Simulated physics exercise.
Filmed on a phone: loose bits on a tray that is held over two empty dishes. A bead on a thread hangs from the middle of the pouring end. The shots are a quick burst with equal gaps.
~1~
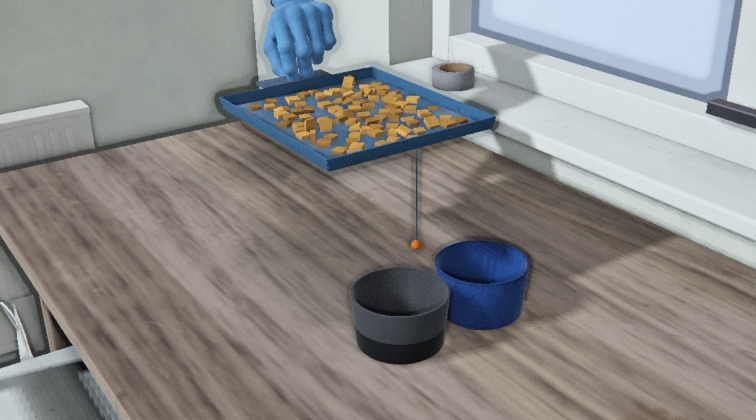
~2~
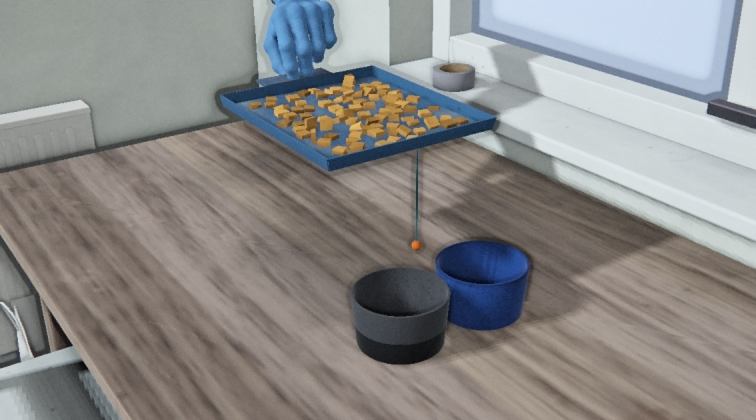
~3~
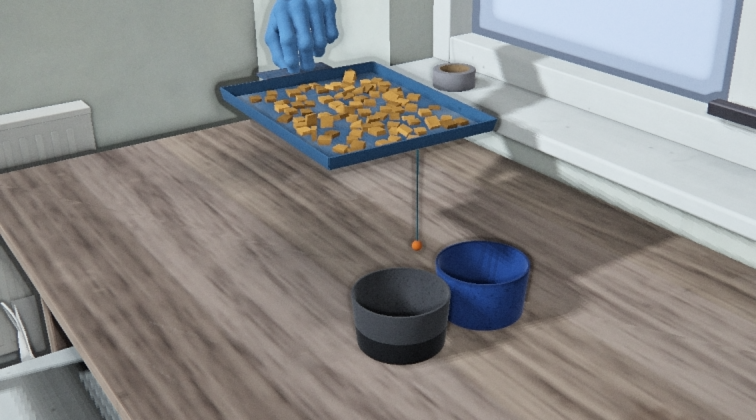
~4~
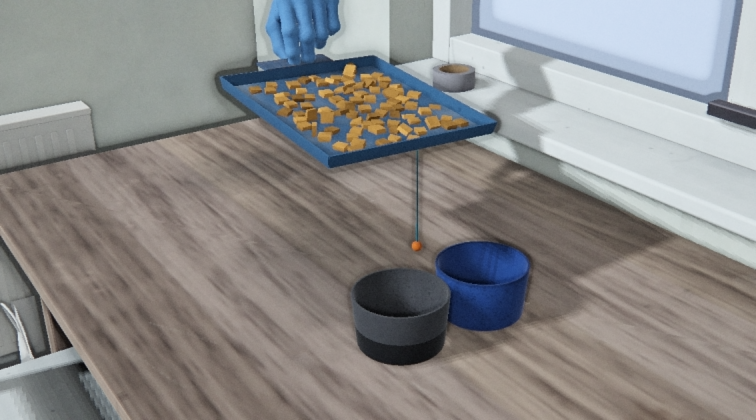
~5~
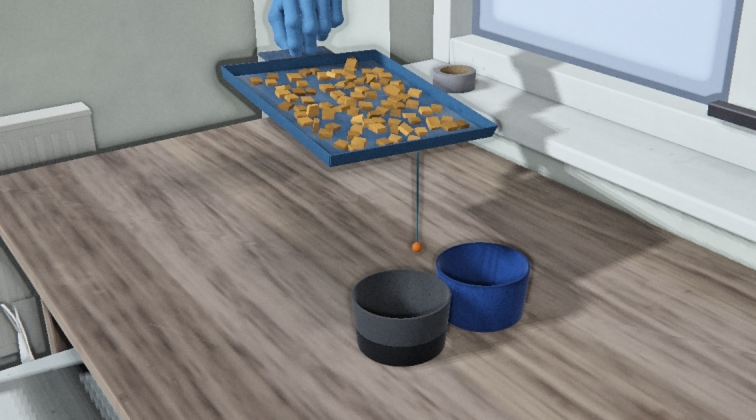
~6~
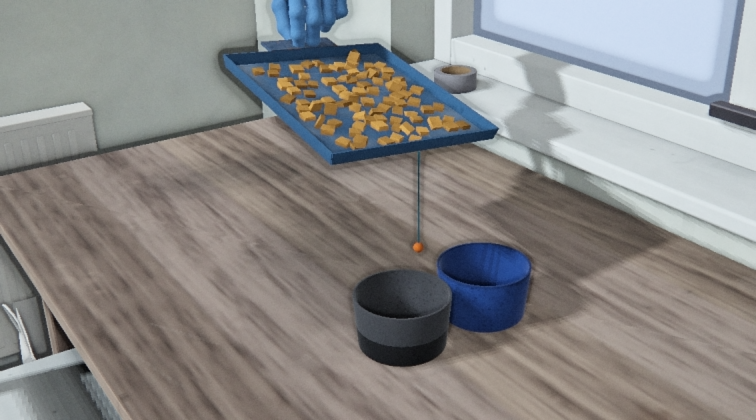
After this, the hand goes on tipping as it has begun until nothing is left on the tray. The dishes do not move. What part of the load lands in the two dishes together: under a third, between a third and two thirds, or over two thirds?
Together they catch between a third and two thirds.
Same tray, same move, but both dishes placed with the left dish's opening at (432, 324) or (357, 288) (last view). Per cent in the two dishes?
Near 0 % and 30 %.
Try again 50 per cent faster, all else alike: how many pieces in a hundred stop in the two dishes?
Some 50 per cent.
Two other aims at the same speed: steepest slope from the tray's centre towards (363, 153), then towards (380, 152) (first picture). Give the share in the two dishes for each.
In turn 40 and 70 in a hundred.
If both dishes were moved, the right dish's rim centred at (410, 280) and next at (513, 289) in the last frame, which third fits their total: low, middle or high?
In turn: Less than a third; less than a third.
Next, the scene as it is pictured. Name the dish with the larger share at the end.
That is the right-hand dish.
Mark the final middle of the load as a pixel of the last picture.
Near (478, 292).
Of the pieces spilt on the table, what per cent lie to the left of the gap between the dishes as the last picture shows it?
Roughly 20 in a hundred.
Soon after the last picture, tray tipped steeply; nearly all on the tray; a stray few in the air.
A little later, tray tipped right over; most on the tray; a small part in the right dish; a stray few outside both; a stray few in the air.
Later still, tray tipped past a quarter turn; a stray few in the left dish; about half in the right dish; about half outside both.
At rest, tray tipped past a quarter turn; a stray few in the left dish; about half in the right dish; about half outside both.
